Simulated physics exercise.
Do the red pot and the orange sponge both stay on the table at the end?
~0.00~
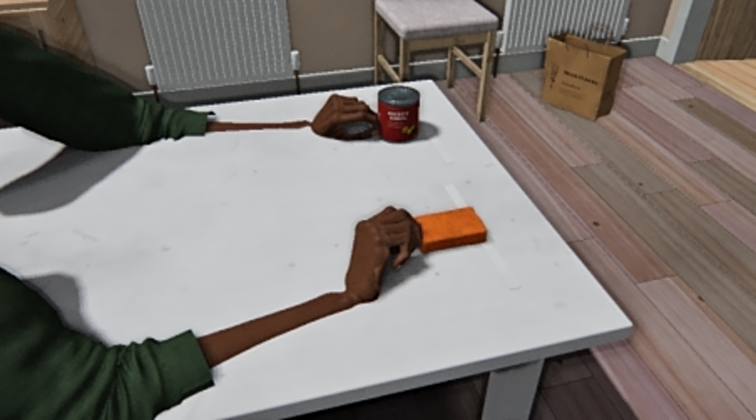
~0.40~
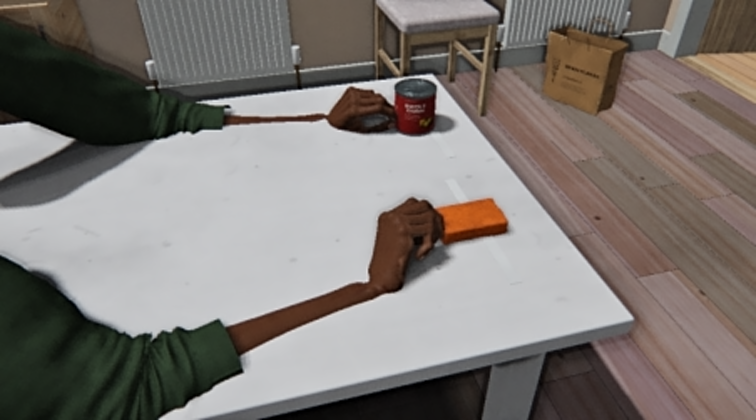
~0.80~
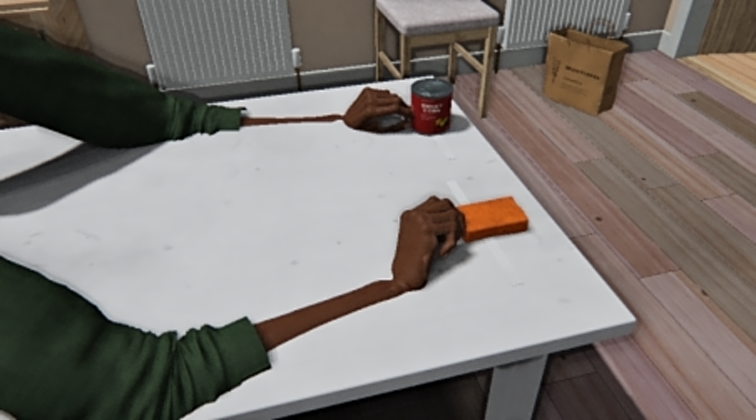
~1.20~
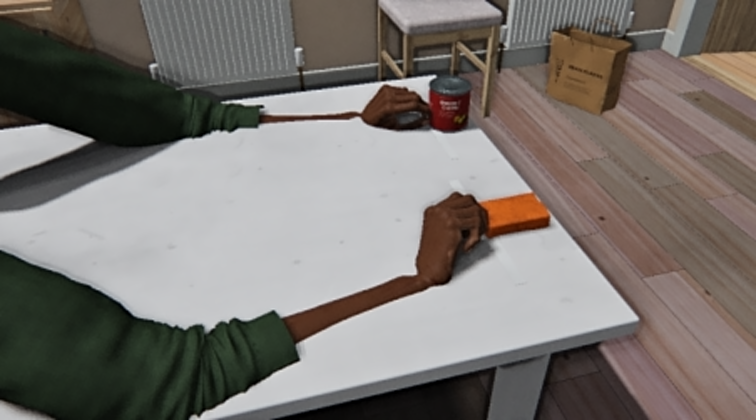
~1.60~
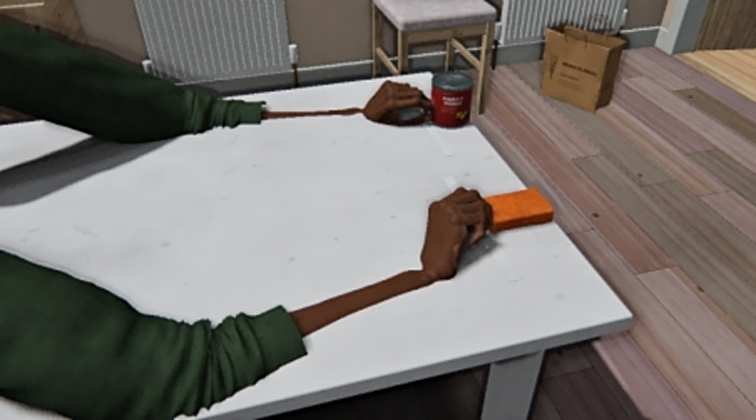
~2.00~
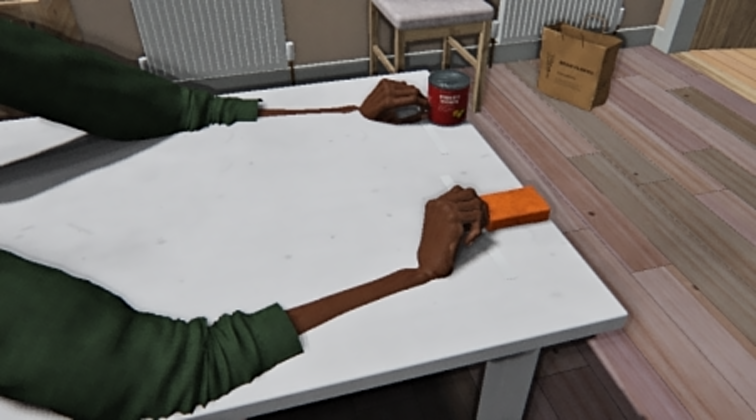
Yes, the red pot remains on top of the table, and the orange sponge remains on top of it too.
